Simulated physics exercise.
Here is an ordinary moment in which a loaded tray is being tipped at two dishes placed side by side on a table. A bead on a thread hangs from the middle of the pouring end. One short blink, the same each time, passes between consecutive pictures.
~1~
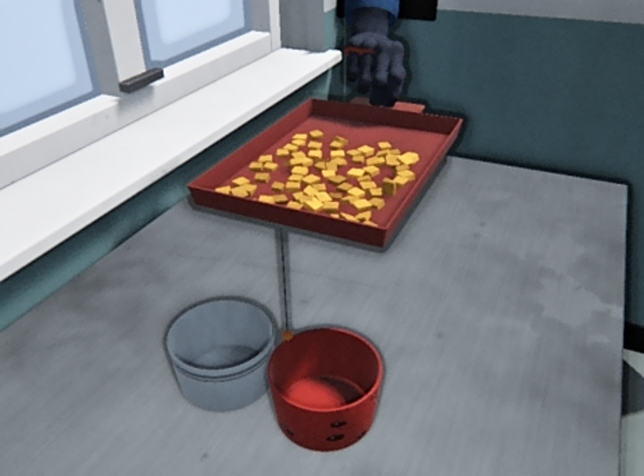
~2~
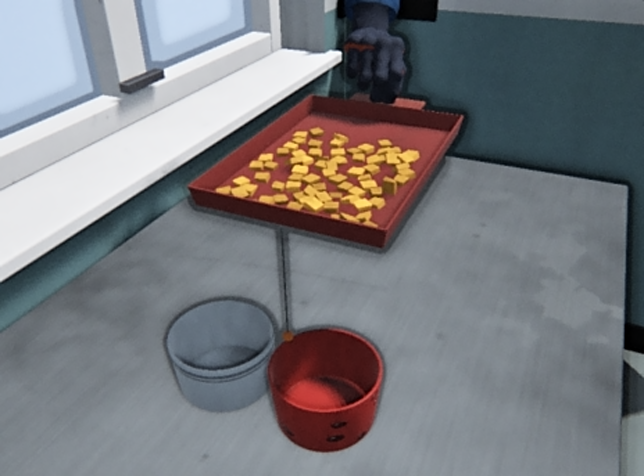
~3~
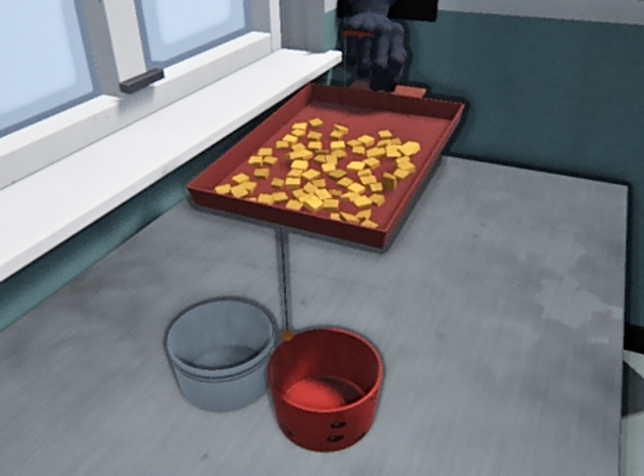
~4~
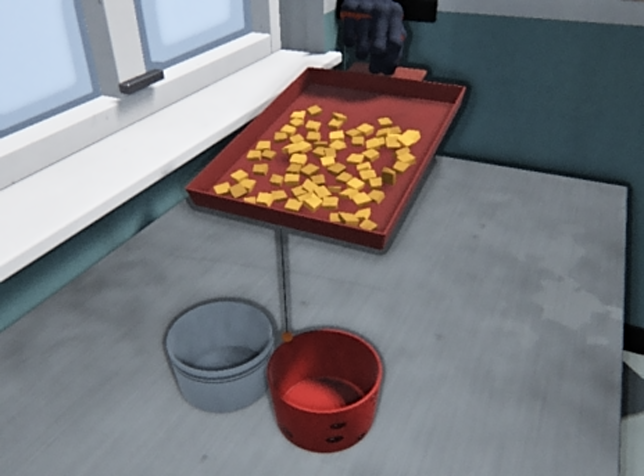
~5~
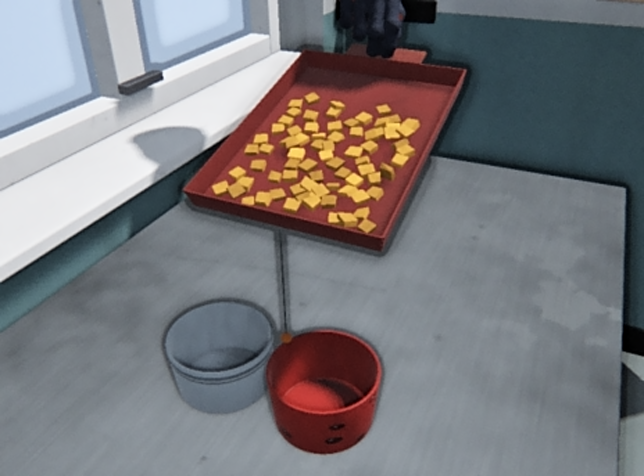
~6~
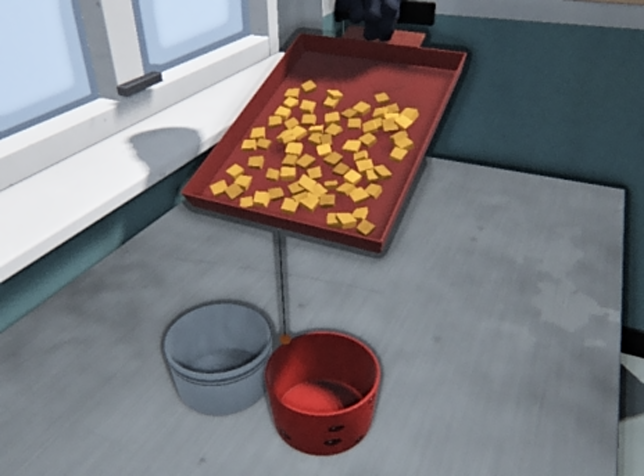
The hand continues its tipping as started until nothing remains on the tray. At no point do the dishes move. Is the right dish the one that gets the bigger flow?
Going by this, it mostly spills to the right of the two.
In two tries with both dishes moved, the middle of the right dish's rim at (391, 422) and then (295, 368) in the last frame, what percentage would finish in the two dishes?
Roughly 80 per cent, then roughly 60 per cent.
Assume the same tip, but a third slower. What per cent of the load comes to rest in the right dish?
Roughly 30 %.
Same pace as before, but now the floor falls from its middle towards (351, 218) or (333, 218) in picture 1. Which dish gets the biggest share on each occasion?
Results - the dish on the right side first, the dish on the right side second.
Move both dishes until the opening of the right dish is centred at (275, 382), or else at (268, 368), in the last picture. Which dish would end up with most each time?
Answer, in order: The one to the right and the one to the right.
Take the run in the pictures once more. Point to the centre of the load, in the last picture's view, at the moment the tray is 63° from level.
Check around (296, 190) in the last picture.
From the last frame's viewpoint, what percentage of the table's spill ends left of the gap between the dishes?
Close to 70 %.
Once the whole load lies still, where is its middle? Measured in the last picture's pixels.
(269, 453).
Soon, tray tipped steeply; all on the tray.
A while on, tray tipped right over; most on the tray; a small part in the right dish; a small part outside both; a stray few in the air.
Towards the end, tray tipped past a quarter turn; about a third in the right dish; a small part in the left dish; about two thirds outside both.
Finally, tray tipped past a quarter turn; about a third in the right dish; a small part in the left dish; about two thirds outside both.
